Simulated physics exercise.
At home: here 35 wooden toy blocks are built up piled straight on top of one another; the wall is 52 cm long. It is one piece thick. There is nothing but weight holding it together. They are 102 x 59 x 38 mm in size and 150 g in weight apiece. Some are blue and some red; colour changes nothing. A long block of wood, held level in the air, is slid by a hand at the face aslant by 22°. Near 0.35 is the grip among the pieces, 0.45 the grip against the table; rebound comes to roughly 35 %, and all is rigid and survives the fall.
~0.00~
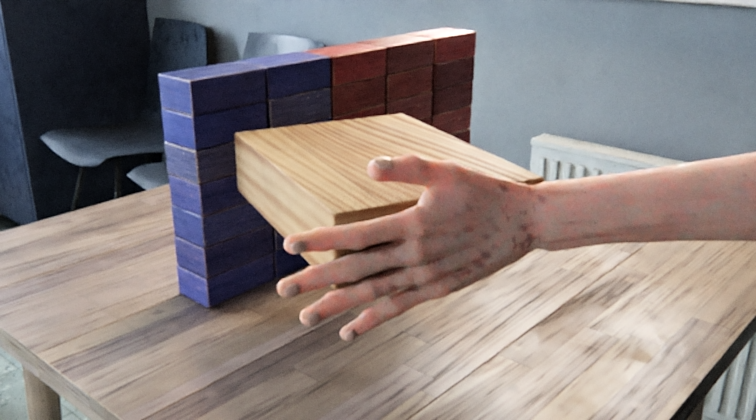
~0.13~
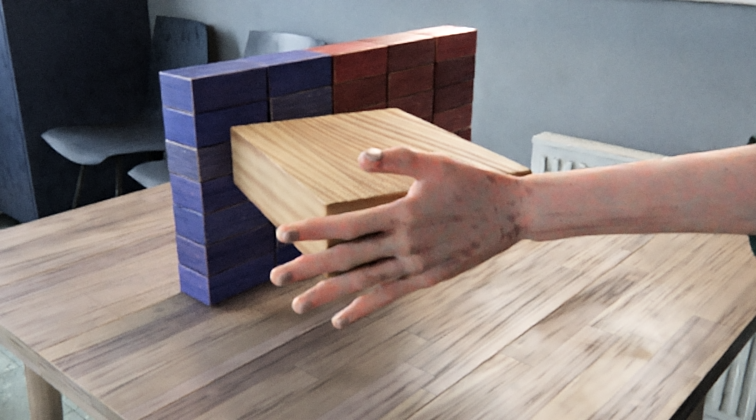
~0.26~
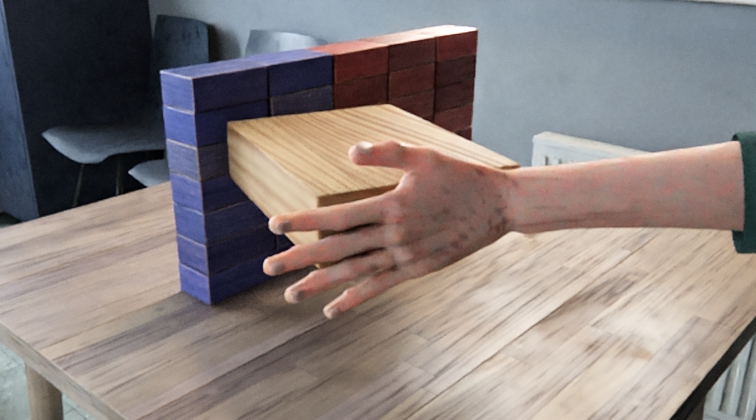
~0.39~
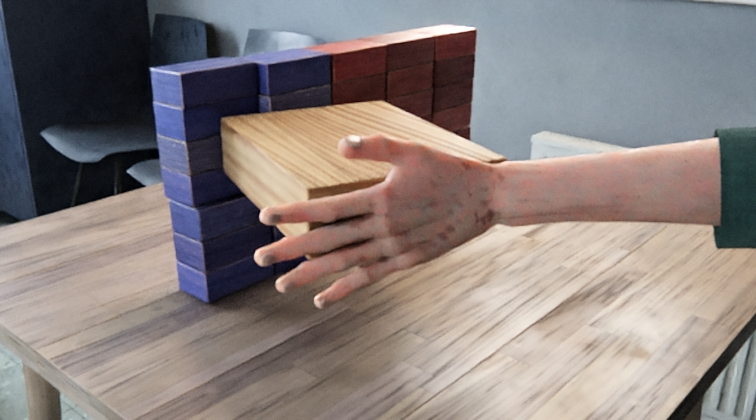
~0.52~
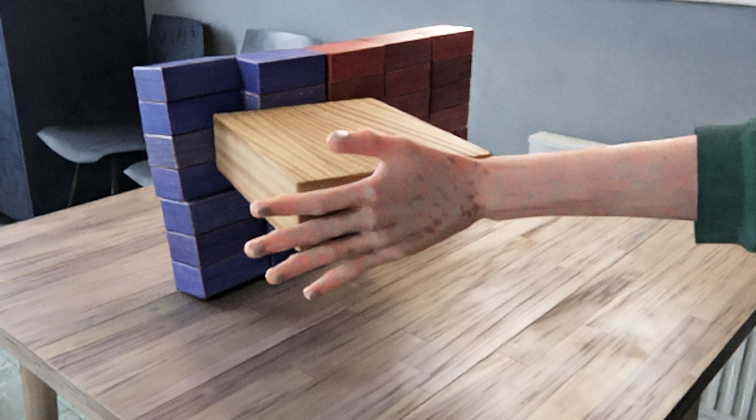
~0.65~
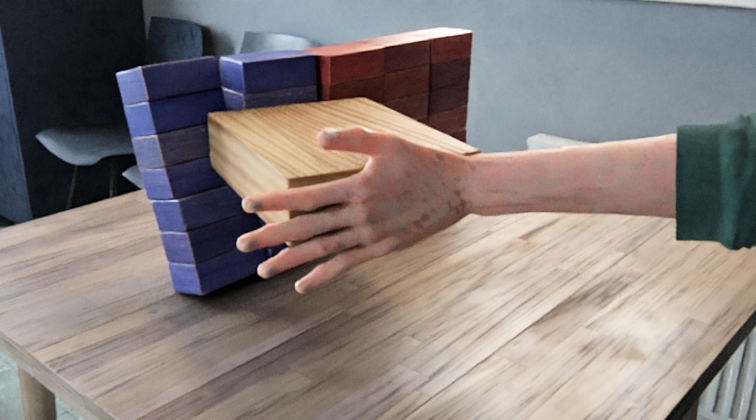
A hand pushed a long, light wooden block into the blue end of a wall of blue and red blocks, and the blue stacks shifted and leaned left while the red ones barely moved.
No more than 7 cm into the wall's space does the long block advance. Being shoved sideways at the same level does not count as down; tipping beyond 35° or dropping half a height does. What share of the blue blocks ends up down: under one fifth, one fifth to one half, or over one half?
Over one half.
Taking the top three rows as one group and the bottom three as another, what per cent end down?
40% and 30%.
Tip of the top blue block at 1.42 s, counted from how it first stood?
Roughly 30 degrees.
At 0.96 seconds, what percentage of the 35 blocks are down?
20 percent by then.
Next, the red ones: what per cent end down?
Red: 0%.
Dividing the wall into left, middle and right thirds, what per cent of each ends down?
Left third 90 percent, middle third 0 percent, right third 0 percent.
After 0.96 s, 7 of the 14 blue blocks down (7 of 35 in all colours); top blue block on its side.
After 1.42 s, 13 of the 14 blue blocks down (13 of 35 in all colours); top blue block 32° from how it stood, 57 cm lower.
In the end (2.1 s), 13 of the 14 blue blocks down (13 of 35 in all colours); top blue block on its side; top red block unmoved. That is 93 per cent. From the last view, middles, top red block near (342, 62).
